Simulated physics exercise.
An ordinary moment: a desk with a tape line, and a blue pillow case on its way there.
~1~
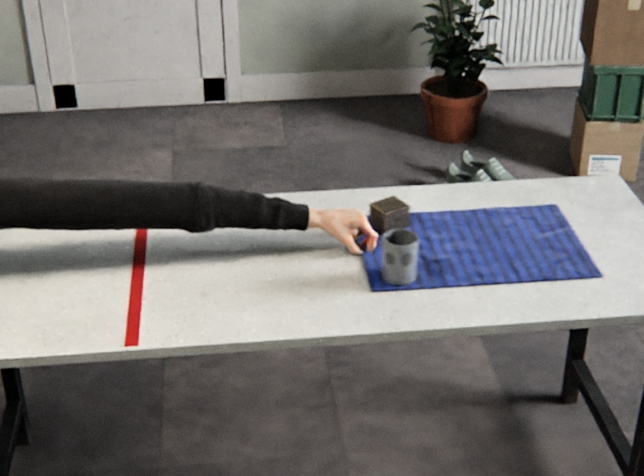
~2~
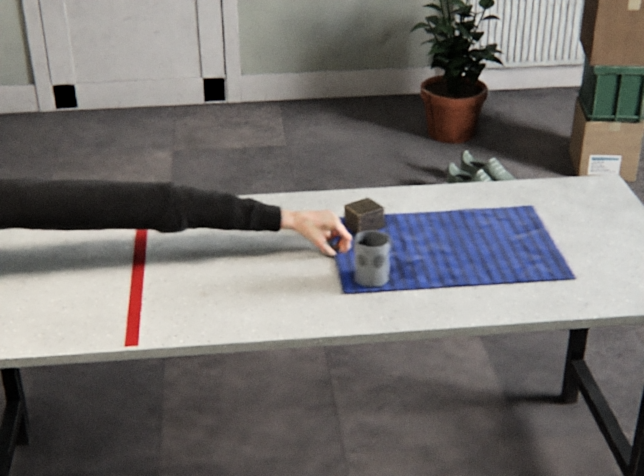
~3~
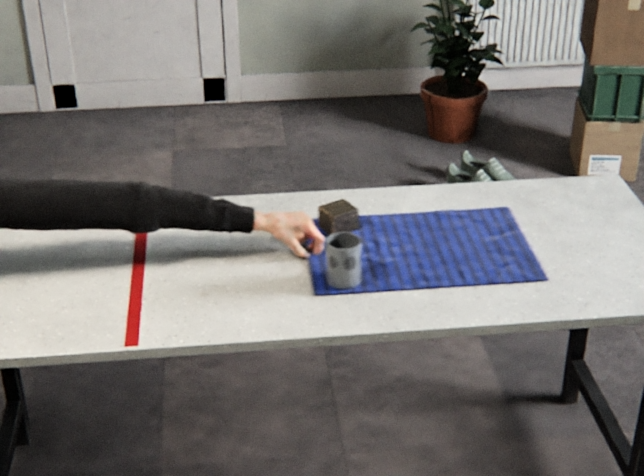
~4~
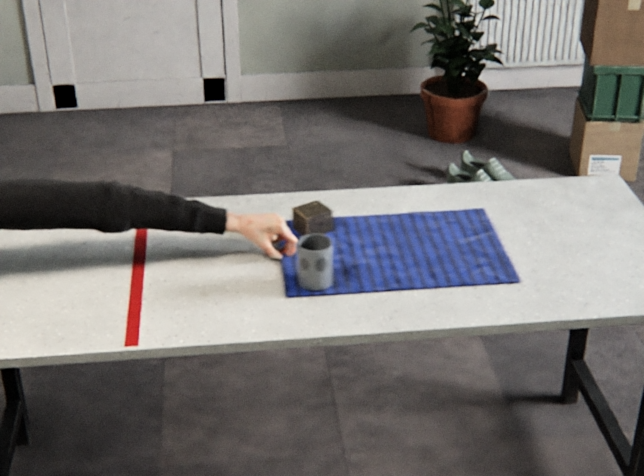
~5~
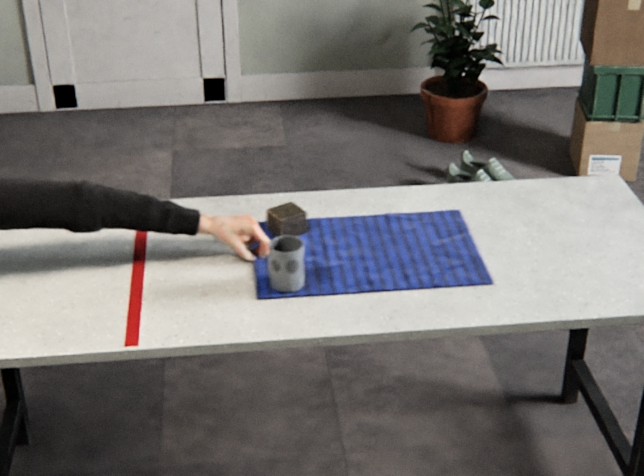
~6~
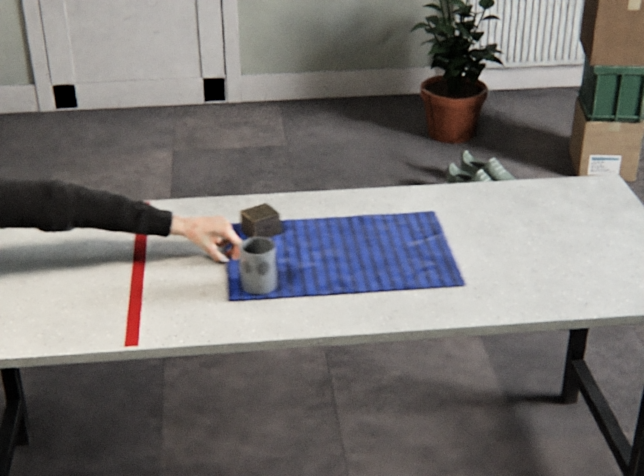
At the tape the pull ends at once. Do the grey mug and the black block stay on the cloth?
The grey mug shoots off the front; the black block slides clear of the cloth.
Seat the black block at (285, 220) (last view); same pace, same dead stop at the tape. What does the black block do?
It is thrown clear.
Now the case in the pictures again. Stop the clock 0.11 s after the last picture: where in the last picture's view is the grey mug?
Around (195, 270).
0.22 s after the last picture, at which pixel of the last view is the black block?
At about (149, 229).
Then, 0.11 s on from there, hem short of the tape; grey mug on the cloth near (195, 270); black block on the cloth near (203, 226).
Then, 0.22 s on from there, hem at the tape; grey mug ahead of the hem near (136, 274); black block on the cloth near (149, 229).
In the end, hem at the tape; grey mug ahead of the hem near (48, 281); black block ahead of the hem near (72, 235). The grey mug slides clear of the cloth and the black block leaves the cloth.
